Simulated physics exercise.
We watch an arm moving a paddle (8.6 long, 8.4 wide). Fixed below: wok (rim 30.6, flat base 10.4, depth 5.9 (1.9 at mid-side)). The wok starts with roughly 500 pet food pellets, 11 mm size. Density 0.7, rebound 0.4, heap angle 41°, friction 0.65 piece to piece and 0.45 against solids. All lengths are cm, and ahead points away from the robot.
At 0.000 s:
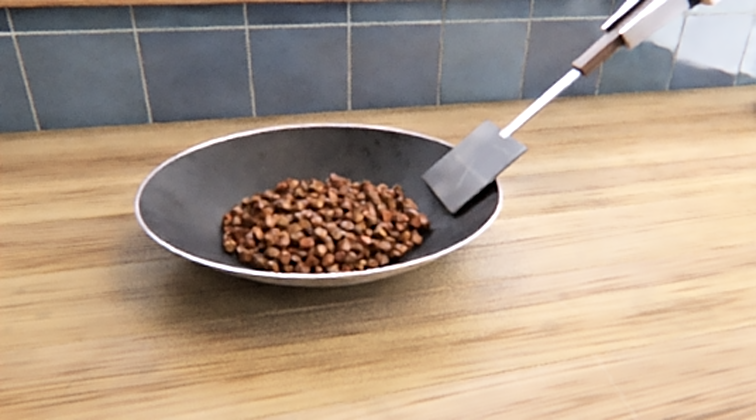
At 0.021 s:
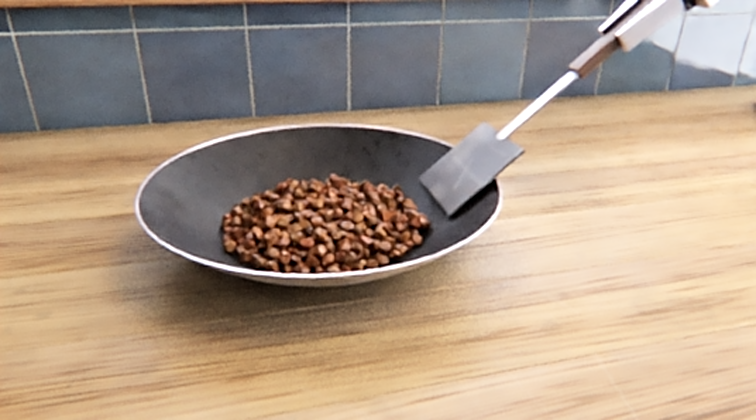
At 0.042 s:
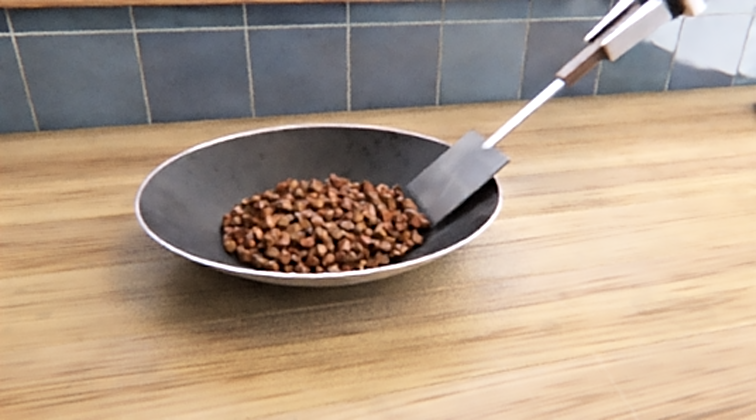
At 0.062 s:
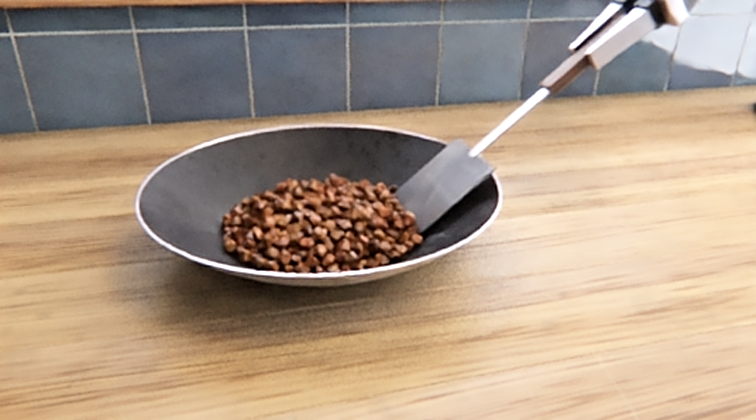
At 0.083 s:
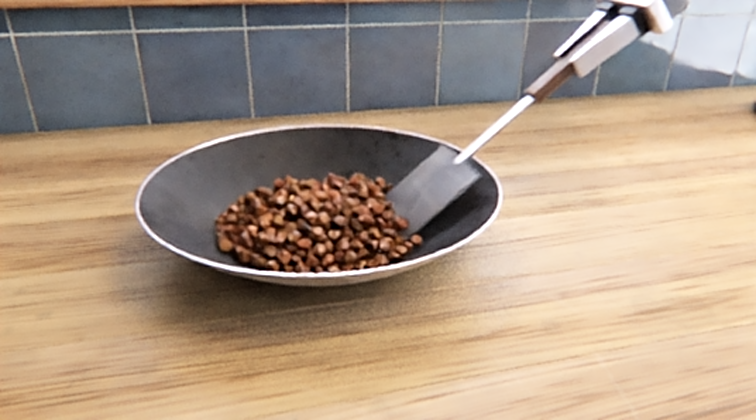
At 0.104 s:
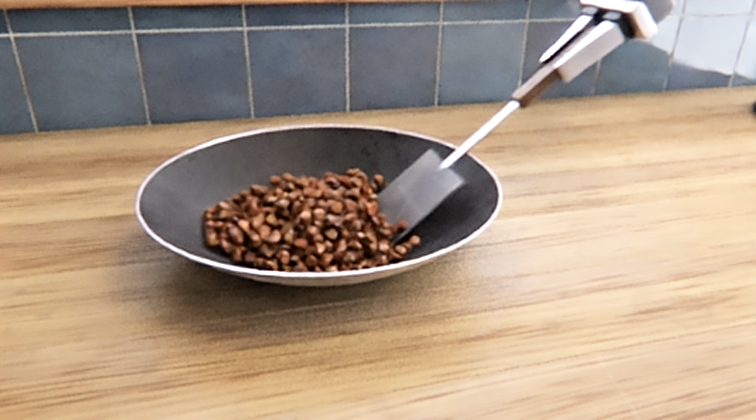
A robot arm holding a flat gray paddle lowers it slightly at the right side of a dark wok on a wooden counter. The paddle then slides down and left into the heap of brown pellets, pushing them leftward so the pile shifts and bunches up a little, while a few pellets sit around its lower edge.
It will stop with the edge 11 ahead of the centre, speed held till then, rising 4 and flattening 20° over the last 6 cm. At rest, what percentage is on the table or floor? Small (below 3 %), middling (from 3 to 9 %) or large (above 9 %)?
Share on the table or floor: Large (above 9 %).
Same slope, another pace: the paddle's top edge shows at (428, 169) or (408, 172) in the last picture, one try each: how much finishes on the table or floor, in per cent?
Some 40 and 45 per cent.
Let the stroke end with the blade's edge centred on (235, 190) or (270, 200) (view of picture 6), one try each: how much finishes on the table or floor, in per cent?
About 5 and 0 per cent.
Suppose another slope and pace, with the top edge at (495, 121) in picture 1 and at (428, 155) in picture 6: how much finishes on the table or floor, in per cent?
About 30 per cent.
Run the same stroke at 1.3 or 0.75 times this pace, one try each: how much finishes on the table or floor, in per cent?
Some 35 and 25 per cent.
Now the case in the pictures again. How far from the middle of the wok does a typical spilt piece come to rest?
About 24 cm.
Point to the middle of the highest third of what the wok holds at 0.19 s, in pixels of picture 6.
At about (236, 215).
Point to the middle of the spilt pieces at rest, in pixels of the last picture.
At about (43, 272).
After 0.19 s, sloping 40°, highest piece 7 above the table; 505 in the wok.
After 0.28 s, sloping 34°, highest piece 9 above the table; 491 in the wok, 14 on the blade or in flight.
After 0.52 s, sloping 20°, highest piece 7 above the table; 343 in the wok, 136 on the table or floor, 26 on the blade or in flight.
After 1.57 s, sloping 20°, highest piece 7 above the table; 343 in the wok, 162 on the table or floor.
In the end, 343 in the wok, 162 on the table or floor. That is 32 % on the table or floor.
